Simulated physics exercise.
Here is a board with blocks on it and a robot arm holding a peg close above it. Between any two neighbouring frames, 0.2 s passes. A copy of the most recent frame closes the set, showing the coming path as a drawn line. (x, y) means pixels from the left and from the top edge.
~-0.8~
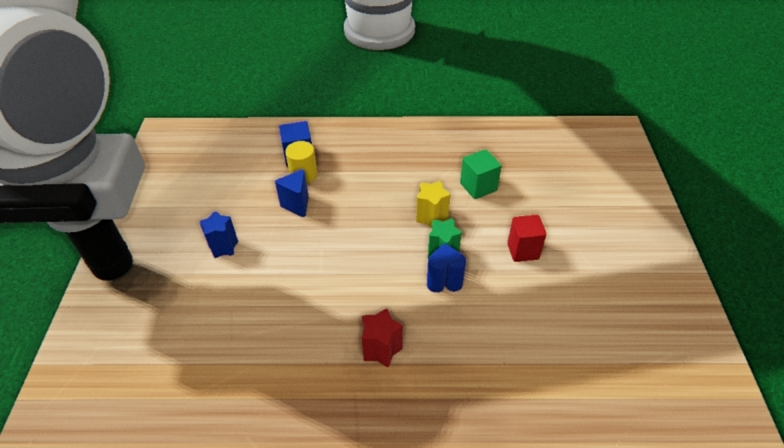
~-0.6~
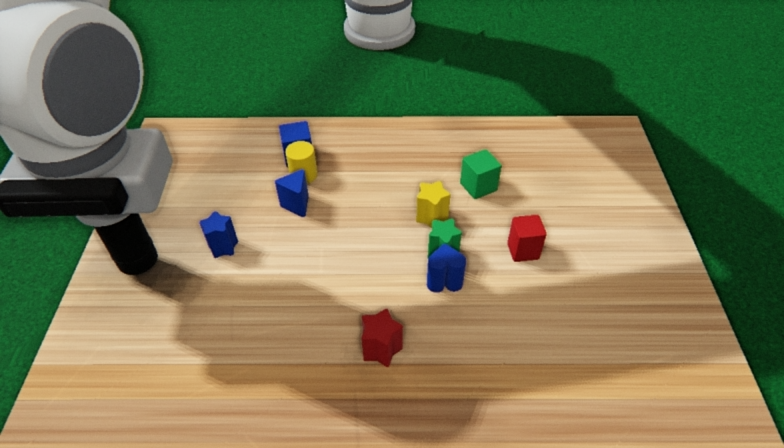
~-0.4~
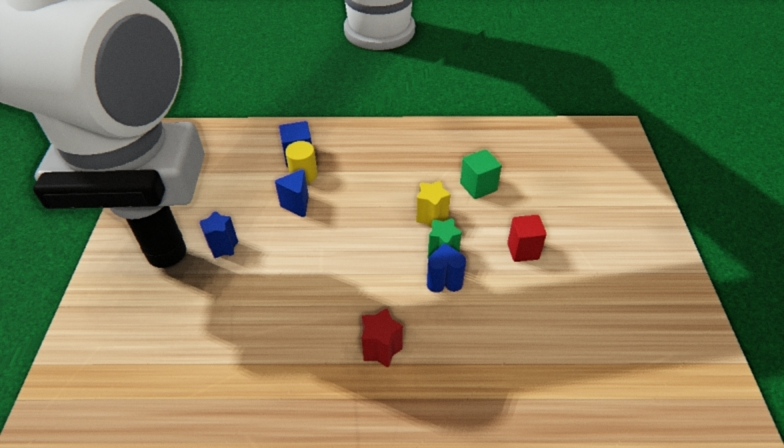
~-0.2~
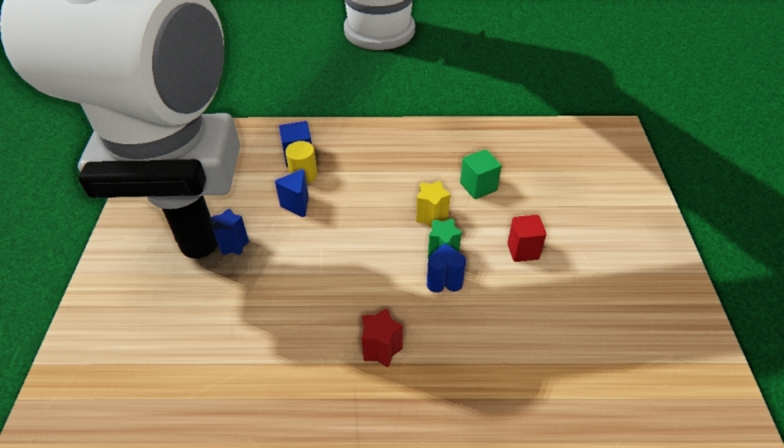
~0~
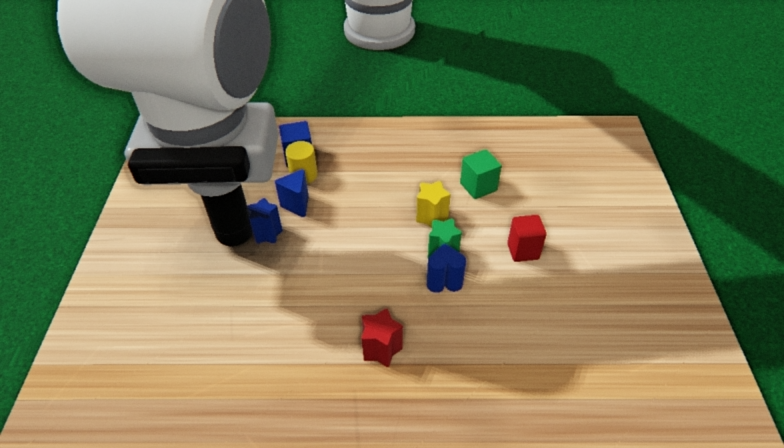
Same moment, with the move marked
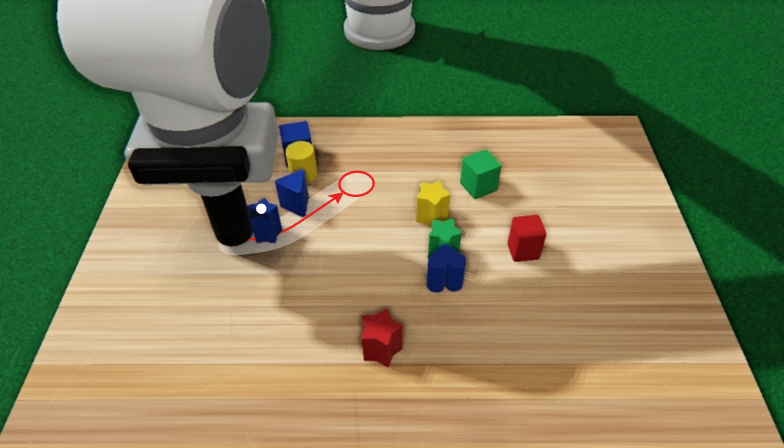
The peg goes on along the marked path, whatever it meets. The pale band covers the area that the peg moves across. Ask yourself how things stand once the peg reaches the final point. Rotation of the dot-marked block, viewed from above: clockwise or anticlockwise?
From overhead, clockwise.
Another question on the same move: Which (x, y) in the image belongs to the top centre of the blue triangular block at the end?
The point I'd pick in the picture is (306, 163).
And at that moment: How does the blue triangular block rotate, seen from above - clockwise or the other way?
Counterclockwise rotation.
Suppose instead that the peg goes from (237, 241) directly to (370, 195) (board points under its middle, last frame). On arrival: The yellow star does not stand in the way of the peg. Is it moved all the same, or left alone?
The yellow star will stay where it is.
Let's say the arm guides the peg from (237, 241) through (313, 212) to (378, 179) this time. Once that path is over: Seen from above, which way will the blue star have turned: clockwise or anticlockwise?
Bird's-eye view: Clockwise.
The drawn path runs from (237, 241) through (285, 230) and (322, 207) to (357, 184); the dot is on the blue star.
The first path, step by step. One third of the way, peg (284, 222); blue star (311, 198); blue triangular block (296, 179), turned 25° anticlockwise.
Two thirds of the way, peg (323, 198); blue star (350, 182), turned 20° clockwise; blue triangular block (306, 163), turned 85° anticlockwise; blue square piece (295, 128); yellow circular block (299, 146).
At the end, peg (356, 176); blue star (368, 178), turned 70° clockwise; blue triangular block (306, 163), turned 85° anticlockwise; blue square piece (295, 128); yellow circular block (299, 146).
